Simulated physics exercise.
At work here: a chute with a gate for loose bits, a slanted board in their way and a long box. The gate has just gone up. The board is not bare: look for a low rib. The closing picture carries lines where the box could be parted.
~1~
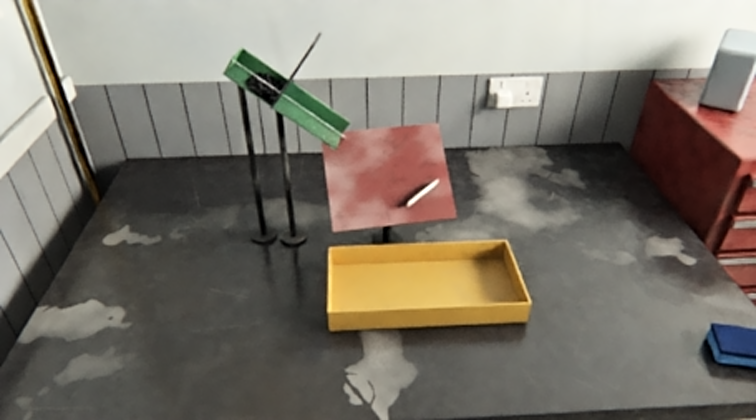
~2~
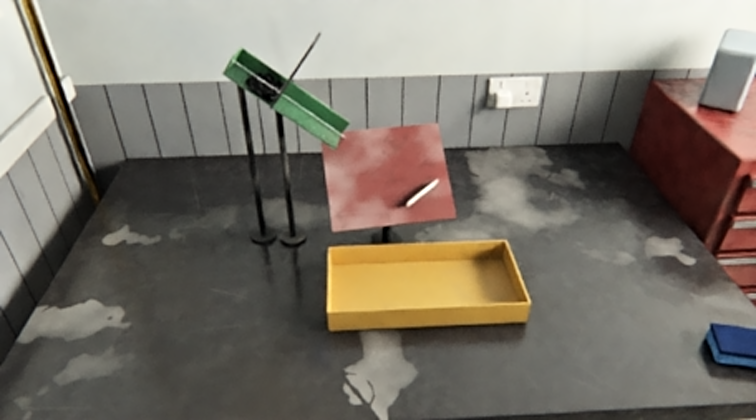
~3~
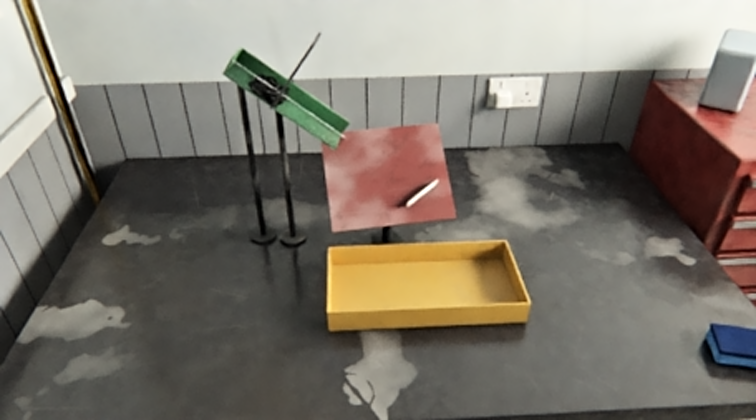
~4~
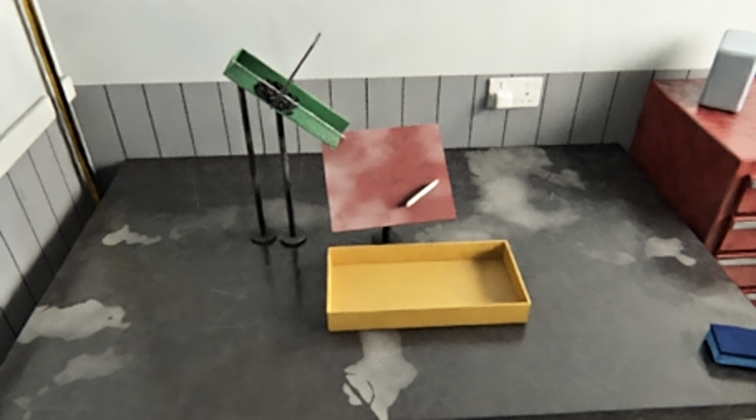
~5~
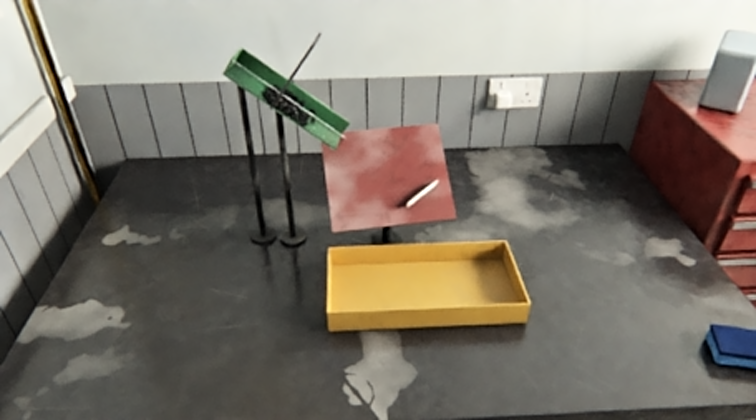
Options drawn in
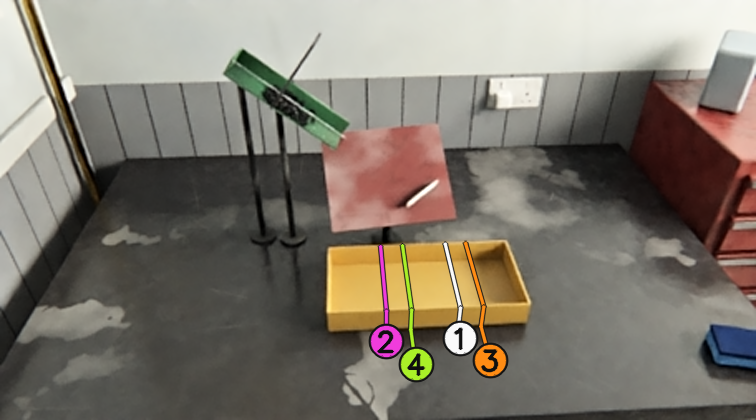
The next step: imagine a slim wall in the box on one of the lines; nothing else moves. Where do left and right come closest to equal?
4 beats the others.
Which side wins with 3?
Left.
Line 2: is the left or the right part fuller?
The right side.
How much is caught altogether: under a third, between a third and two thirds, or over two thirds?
Over two thirds.
On the marked copy, line 1 crosses the front rim at (460, 307); line 2 crosses the front rim at (386, 310); line 3 crosses the front rim at (483, 306); line 4 crosses the front rim at (411, 309).
With 1, of what is caught, every piece on the left of the divider, not one piece on the right.
With 2, of what is caught, just a few on the left of the divider, almost all on the right.
With 3, of what is caught, almost all on the left of the divider, just a few on the right.
With 4, of what is caught, roughly a third on the left of the divider, roughly two thirds on the right.
